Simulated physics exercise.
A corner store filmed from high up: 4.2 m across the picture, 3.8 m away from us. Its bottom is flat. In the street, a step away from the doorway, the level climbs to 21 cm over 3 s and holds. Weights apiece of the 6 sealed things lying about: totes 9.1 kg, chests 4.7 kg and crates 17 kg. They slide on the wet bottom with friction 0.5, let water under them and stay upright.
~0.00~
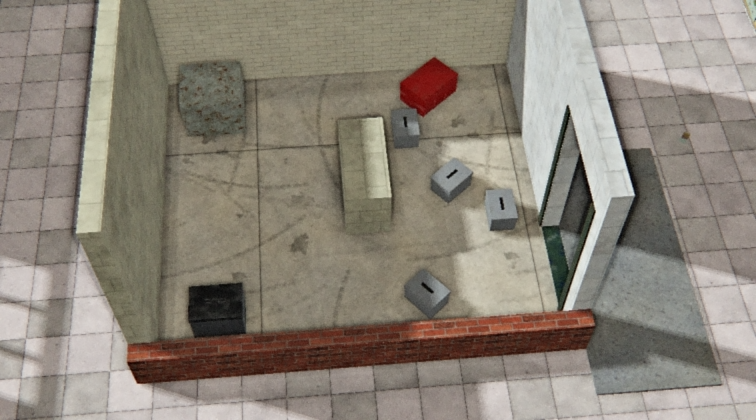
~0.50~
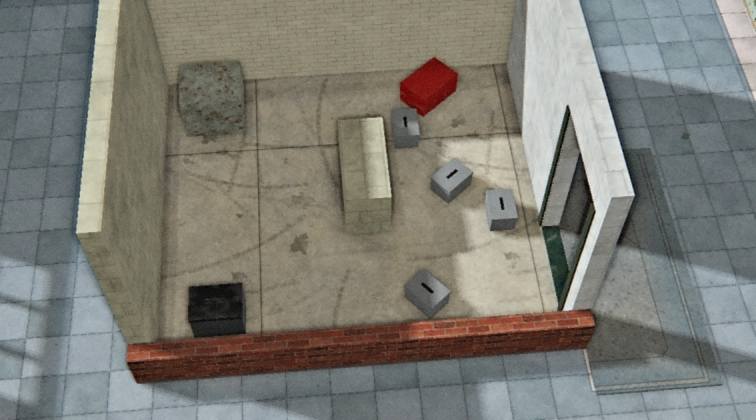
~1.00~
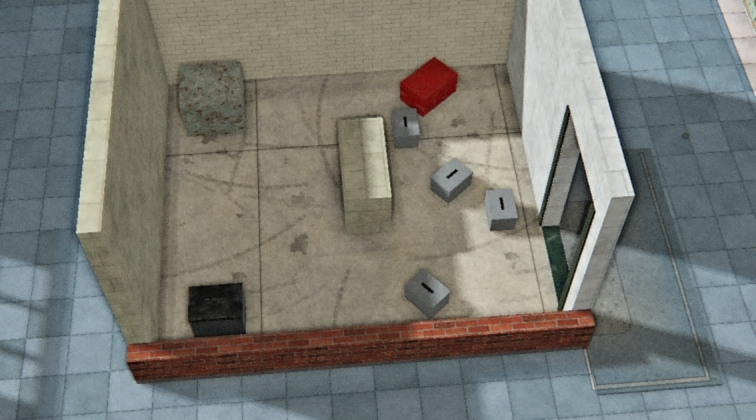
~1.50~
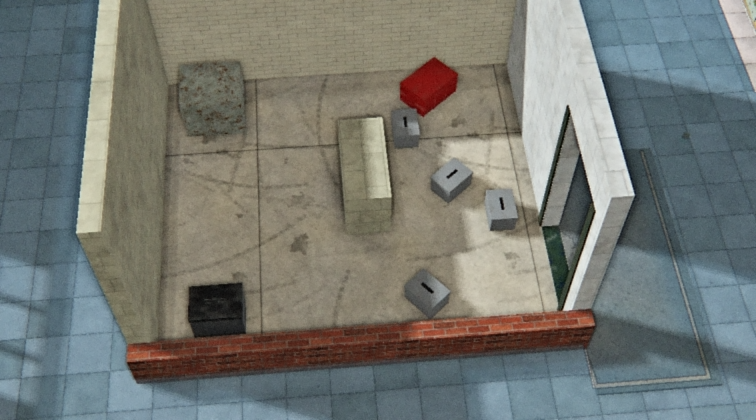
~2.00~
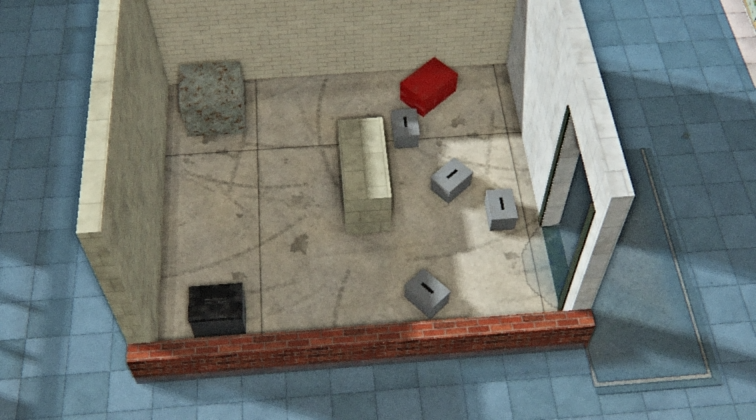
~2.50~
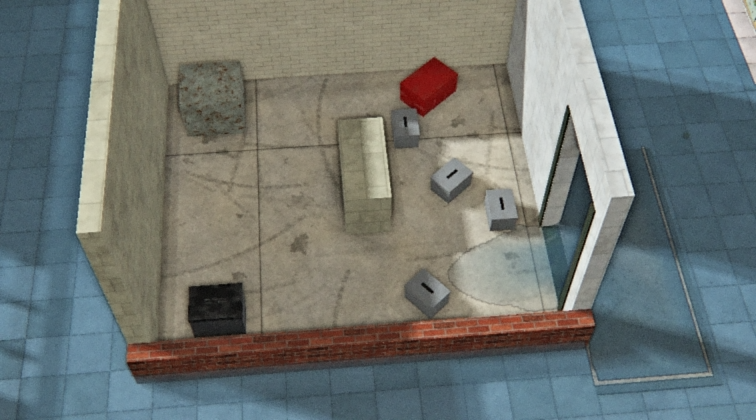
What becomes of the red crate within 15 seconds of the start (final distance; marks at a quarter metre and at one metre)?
Red crate travels far.
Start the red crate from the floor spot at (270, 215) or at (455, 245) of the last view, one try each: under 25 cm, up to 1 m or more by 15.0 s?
In that order: It ends far away; it is nudged along.
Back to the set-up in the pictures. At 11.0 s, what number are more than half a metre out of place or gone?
I count 3.
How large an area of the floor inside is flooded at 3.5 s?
About 3.0 m2.
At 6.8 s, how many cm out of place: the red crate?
About 0 cm.
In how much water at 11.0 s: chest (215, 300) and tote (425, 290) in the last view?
Roughly 13 and 5 cm.
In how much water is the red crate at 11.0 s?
About 9 cm.
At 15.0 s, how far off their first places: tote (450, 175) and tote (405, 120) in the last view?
In that order: 40 cm, 200 cm.
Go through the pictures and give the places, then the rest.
The first picture shows the red crate at (429, 78) rests on the ground; water covers 0.0 m2; 0 of 6 have shifted.
The second picture shows the red crate at (429, 78) rests on the ground; water covers 0.0 m2; 0 of 6 have shifted.
The third picture shows the red crate at (429, 78) rests on the ground; water covers 0.0 m2; 0 of 6 have shifted.
The fourth picture shows the red crate at (429, 78), on the bottom; water covers 0.0 m2; 0 of 6 have shifted.
The fifth picture shows the red crate at (429, 78), on the bottom; 0.2 m2 under water; 0 of 6 have shifted.
The sixth picture shows the red crate at (429, 78), on the bottom; water covers 0.8 m2; 0 of 6 have shifted.
After 3.5 s the red crate is near (429, 78), 0.0 m from its start, aground; 0 afloat.
After 6.8 s the red crate is near (429, 78), 0.0 m from its start, aground; 2 afloat.
After 11.0 s the red crate is near (467, 87), 0.5 m from its start, afloat; 2 afloat.
After 15.0 s the red crate is near (507, 185), 1.8 m from its start, afloat; 6 afloat.
